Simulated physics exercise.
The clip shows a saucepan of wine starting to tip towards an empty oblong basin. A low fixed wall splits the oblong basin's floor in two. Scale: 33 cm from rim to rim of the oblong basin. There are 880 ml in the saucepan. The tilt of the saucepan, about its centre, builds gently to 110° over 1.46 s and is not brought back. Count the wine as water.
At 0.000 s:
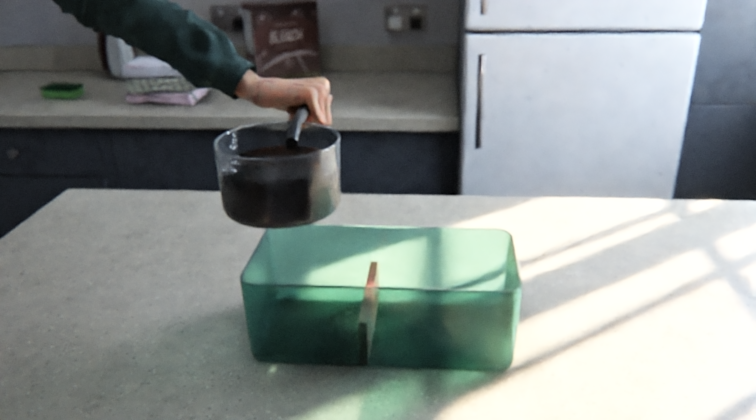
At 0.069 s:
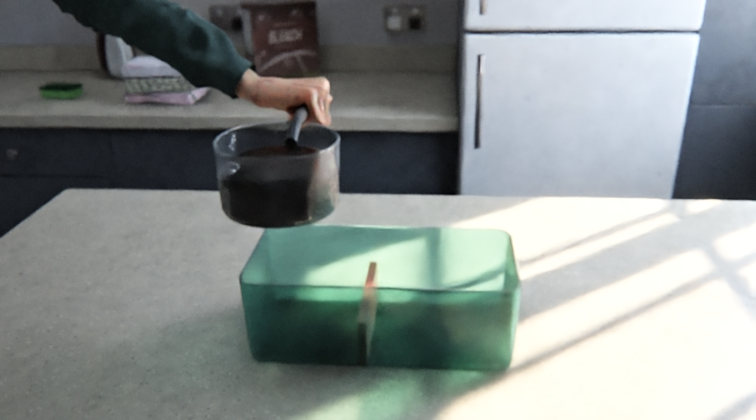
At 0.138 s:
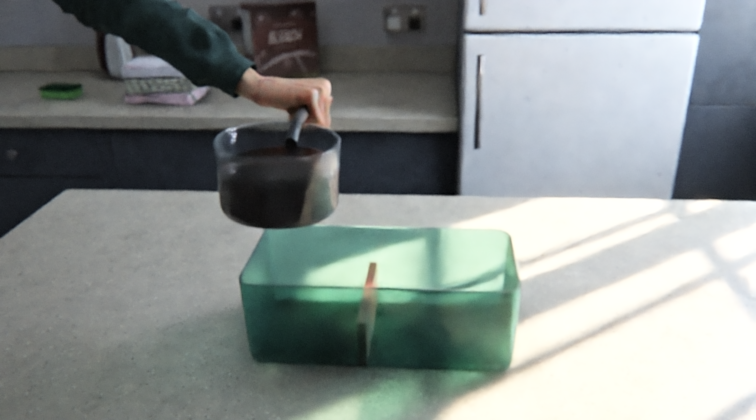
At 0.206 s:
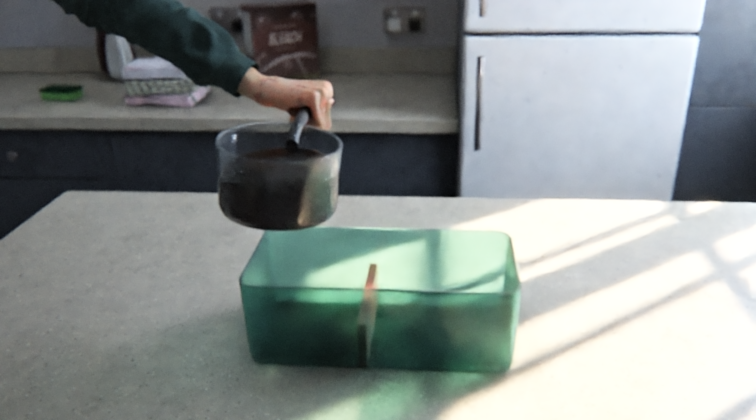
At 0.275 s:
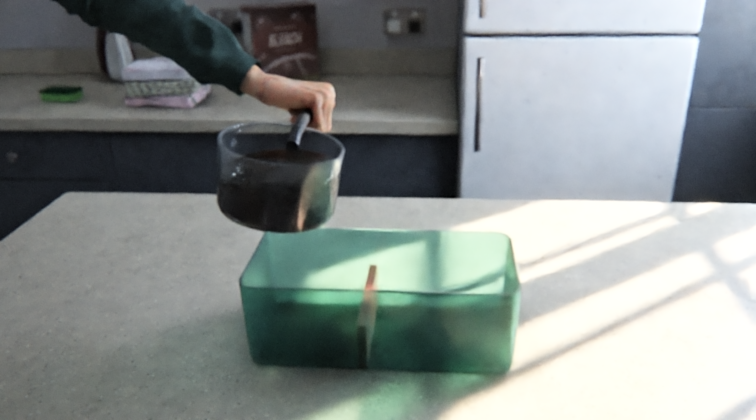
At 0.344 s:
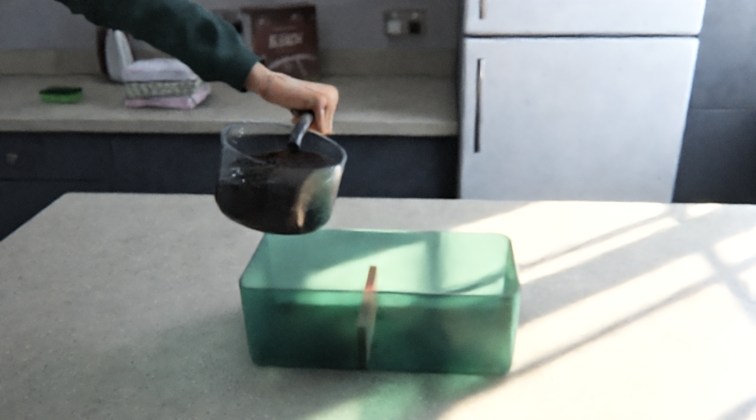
A hand gently tilts a saucepan of dark liquid above a divided green oblong basin.
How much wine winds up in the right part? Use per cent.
Roughly 68 per cent is past the wall.
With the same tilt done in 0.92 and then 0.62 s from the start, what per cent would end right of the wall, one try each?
First 60, then 50 per cent.
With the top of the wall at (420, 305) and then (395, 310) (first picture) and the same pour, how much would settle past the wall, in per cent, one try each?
First 5, then 45 per cent.
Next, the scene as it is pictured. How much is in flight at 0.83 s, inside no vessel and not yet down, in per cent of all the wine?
Some 22 per cent.
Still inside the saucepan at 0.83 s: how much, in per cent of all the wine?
Some 66 per cent.
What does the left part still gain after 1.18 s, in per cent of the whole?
Near 18 in a hundred.
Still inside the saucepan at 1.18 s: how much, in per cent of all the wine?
Some 12 per cent.
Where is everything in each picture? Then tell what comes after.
Tilt 0°; pouring edge (339, 142); surface from (224, 162) to (338, 163); the oblong basin's rim runs from (255, 253) to (516, 259); the wall's top is at (369, 290), in the first picture.
Tilt 1°; pouring edge (338, 142); surface from (223, 161) to (337, 163), in the second picture.
Tilt 2°; pouring edge (339, 145); surface from (223, 162) to (337, 164), in the third picture.
Tilt 5°; pouring edge (341, 149); surface from (224, 163) to (337, 165), in the fourth picture.
Tilt 9°; pouring edge (342, 155); surface from (224, 165) to (339, 167), in the fifth picture.
Tilt 14°; pouring edge (344, 161); surface from (223, 165) to (341, 169), in the sixth picture.
By 0.83 s the tilt is 67° and 66 per cent is still to pour, 1 is left of the wall and 11 right of it.
By 1.18 s the tilt is 101° and 13 per cent is still to pour, 14 is left of the wall and 67 right of it.
By 1.56 s the tilt is 110° and 0 per cent is still to pour, 31 is left of the wall and 68 right of it.
By 1.96 s the tilt is 110° and 0 per cent is still to pour, 32 is left of the wall and 68 right of it.
At rest 32 per cent lies left of the wall, 68 right of it and 0 outside.
